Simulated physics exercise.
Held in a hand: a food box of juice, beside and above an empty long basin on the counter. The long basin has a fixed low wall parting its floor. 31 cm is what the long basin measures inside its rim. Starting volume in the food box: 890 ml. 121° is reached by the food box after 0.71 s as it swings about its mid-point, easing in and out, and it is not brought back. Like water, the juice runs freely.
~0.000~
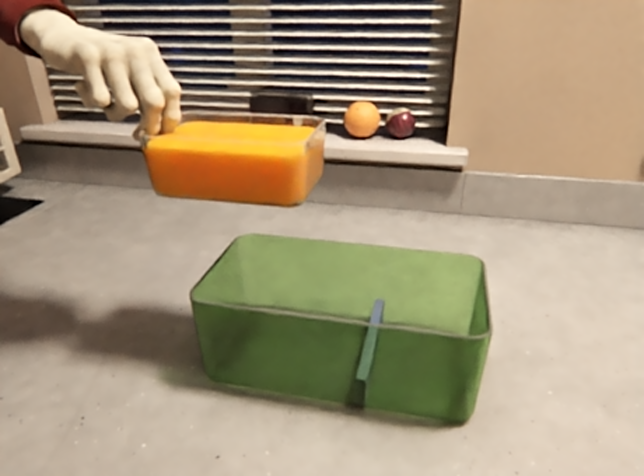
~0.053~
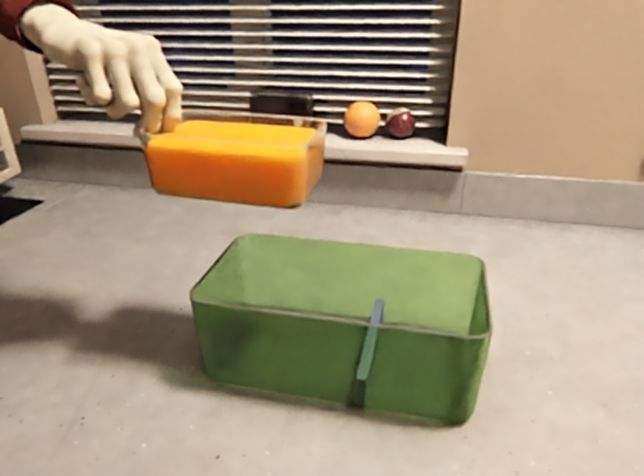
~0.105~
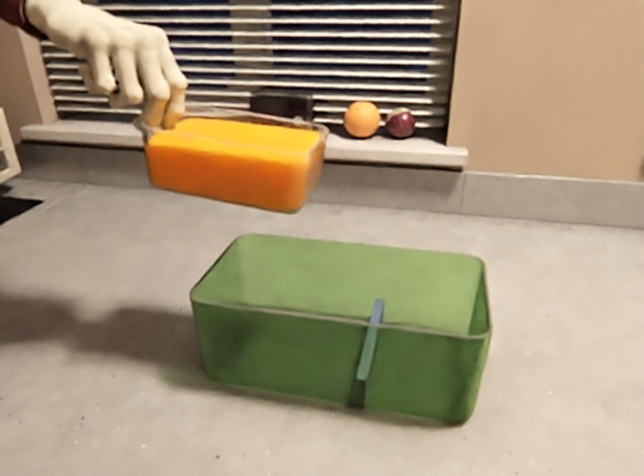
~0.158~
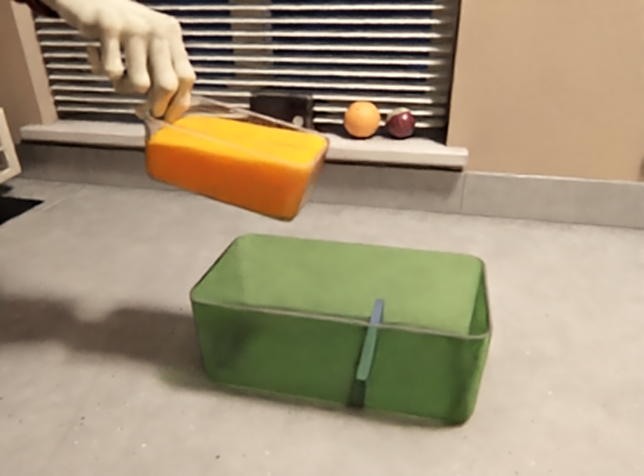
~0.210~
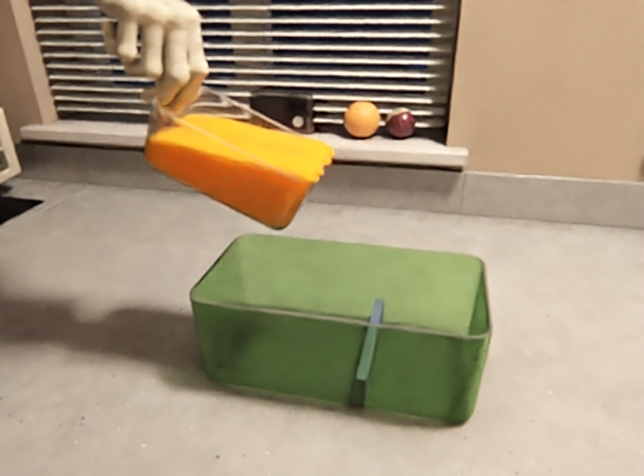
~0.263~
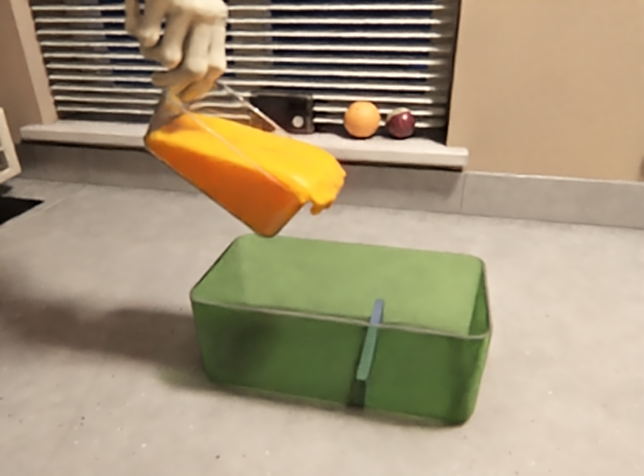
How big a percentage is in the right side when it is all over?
Roughly 37 per cent is in the right side.
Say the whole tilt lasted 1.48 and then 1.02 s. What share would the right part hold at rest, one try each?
Respectively about 55 and 50 percent.
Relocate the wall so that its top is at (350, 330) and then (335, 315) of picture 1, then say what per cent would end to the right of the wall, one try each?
The first gives near 50 per cent and the second near 70 per cent.
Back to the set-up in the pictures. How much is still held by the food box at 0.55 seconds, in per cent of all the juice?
Around 5 percent.
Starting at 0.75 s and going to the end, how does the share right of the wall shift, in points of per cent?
Change: Increase, about 7.
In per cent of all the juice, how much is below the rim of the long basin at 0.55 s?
Close to 74 in a hundred.
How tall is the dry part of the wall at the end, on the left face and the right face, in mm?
The left side gives some 20 mm, the right side some 18 mm.
After 0.55 s the tilt is 106° and 5 per cent is still to pour, 37 is left of the wall and 38 right of it.
After 0.75 s the tilt is 121° and 0 per cent is still to pour, 51 is left of the wall and 30 right of it.
After 0.97 s the tilt is 121° and 0 per cent is still to pour, 56 is left of the wall and 38 right of it.
After 1.21 s the tilt is 121° and 0 per cent is still to pour, 57 is left of the wall and 37 right of it.
In the end 57 per cent lies left of the wall, 37 right of it and 6 outside.
